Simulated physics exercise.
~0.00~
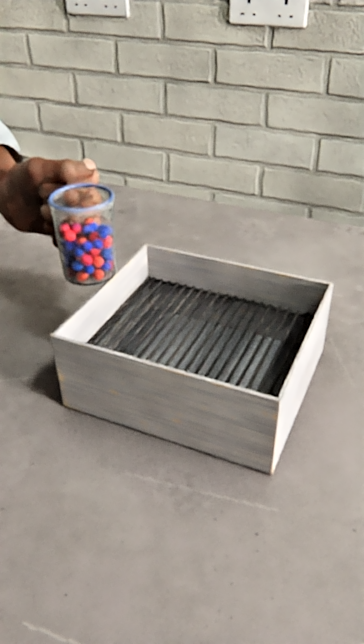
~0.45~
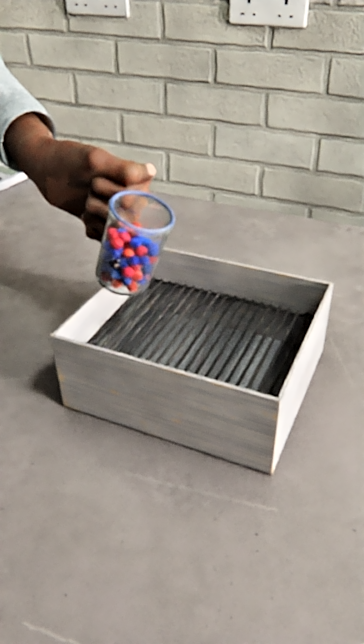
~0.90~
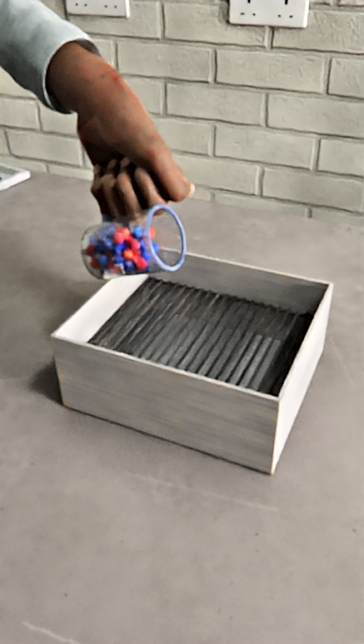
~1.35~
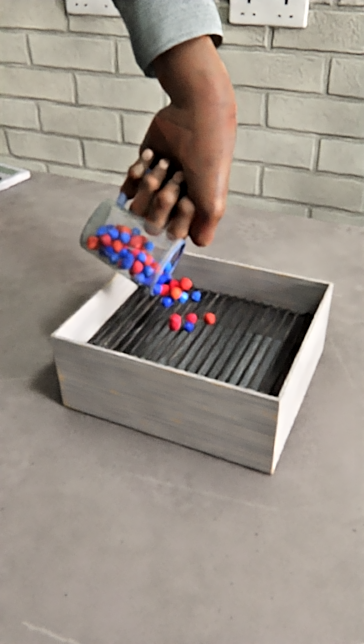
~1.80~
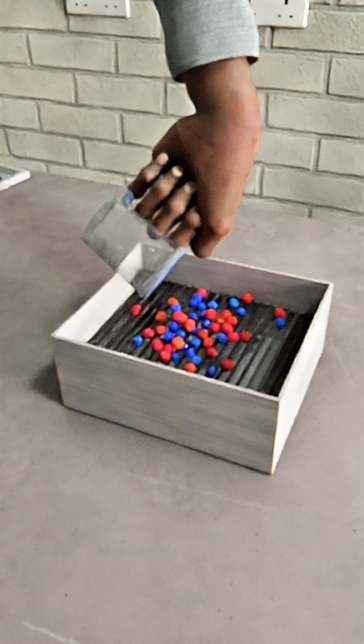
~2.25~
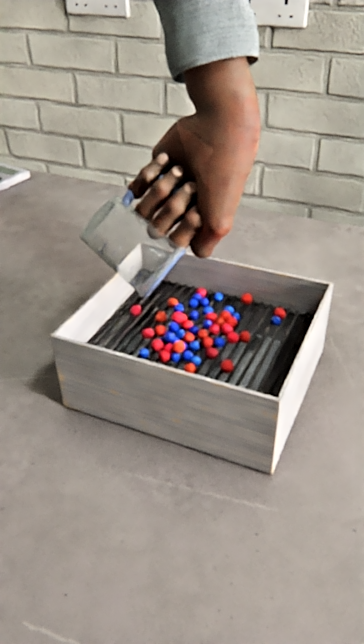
On a grey surface, a hand empties red and blue beads onto dark bars, where they stay.
